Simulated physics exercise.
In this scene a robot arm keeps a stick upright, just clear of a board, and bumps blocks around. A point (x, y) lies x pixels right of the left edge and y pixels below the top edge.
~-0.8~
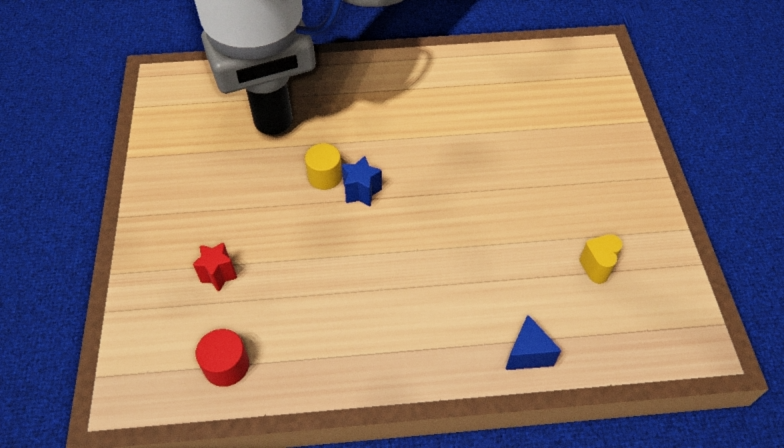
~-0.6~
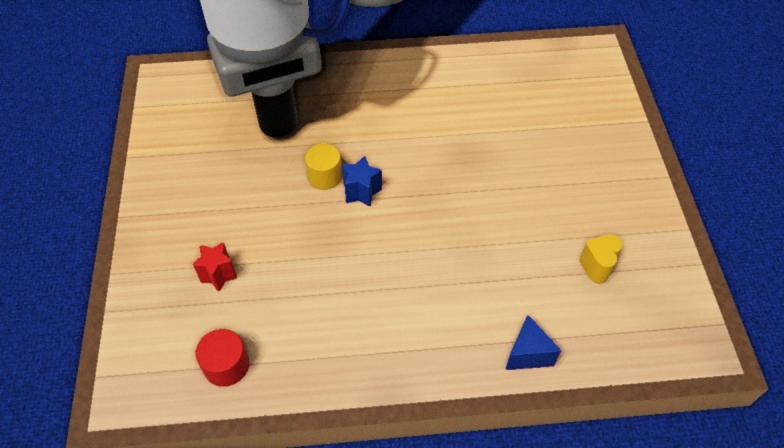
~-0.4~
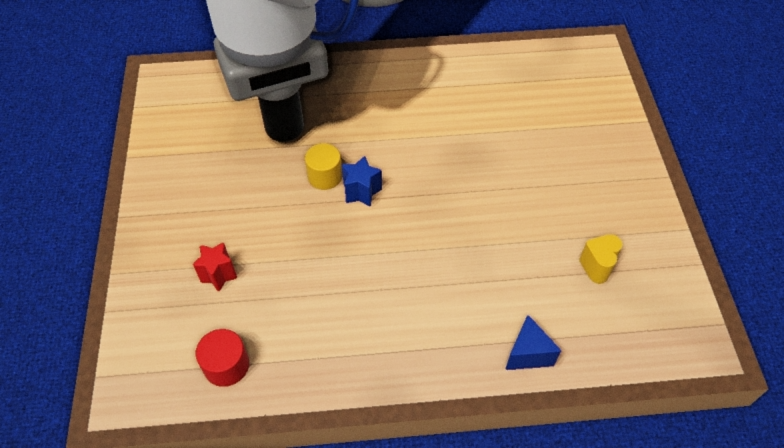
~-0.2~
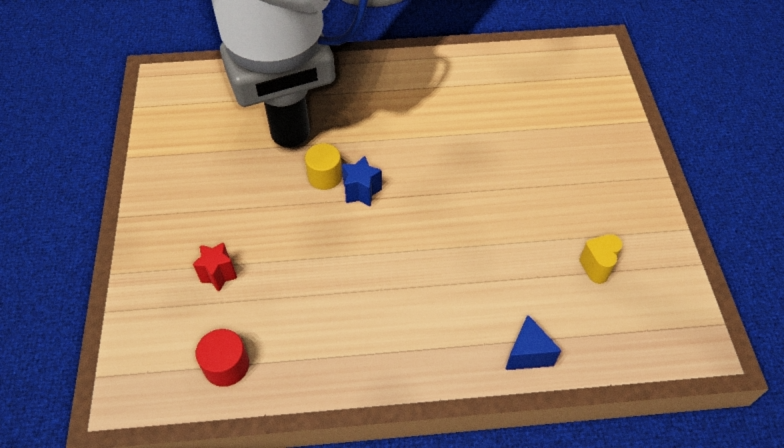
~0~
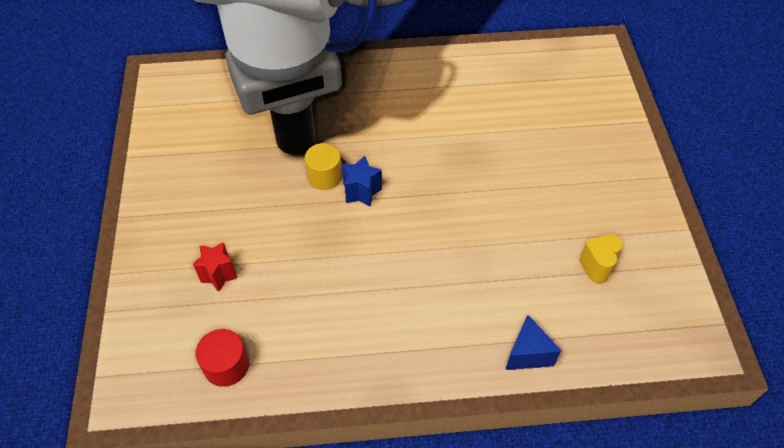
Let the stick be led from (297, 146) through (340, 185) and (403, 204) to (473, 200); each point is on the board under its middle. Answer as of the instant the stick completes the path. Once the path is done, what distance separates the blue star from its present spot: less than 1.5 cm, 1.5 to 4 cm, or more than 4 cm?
Upwards of 4 cm.
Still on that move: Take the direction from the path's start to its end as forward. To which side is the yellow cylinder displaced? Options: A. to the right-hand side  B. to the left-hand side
Option A.
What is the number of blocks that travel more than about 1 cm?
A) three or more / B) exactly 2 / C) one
Choice B: Exactly 2.
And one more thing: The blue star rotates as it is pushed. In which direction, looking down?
The block spins anticlockwise.
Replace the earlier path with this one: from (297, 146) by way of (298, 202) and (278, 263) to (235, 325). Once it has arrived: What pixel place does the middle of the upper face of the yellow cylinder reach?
Somewhere near (335, 173).
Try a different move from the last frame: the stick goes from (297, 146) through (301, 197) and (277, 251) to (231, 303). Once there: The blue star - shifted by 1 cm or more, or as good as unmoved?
That block gets shifted.
What follows on the original path. One third of the way, stick at (341, 181); yellow cylinder at (350, 197); blue star at (381, 186), turned 85° anticlockwise.
Two thirds of the way, stick at (404, 199); yellow cylinder at (363, 214); blue star at (434, 202), turned 100° anticlockwise.
At the end, stick at (474, 195); yellow cylinder at (363, 214); blue star at (468, 212), turned 40° anticlockwise.
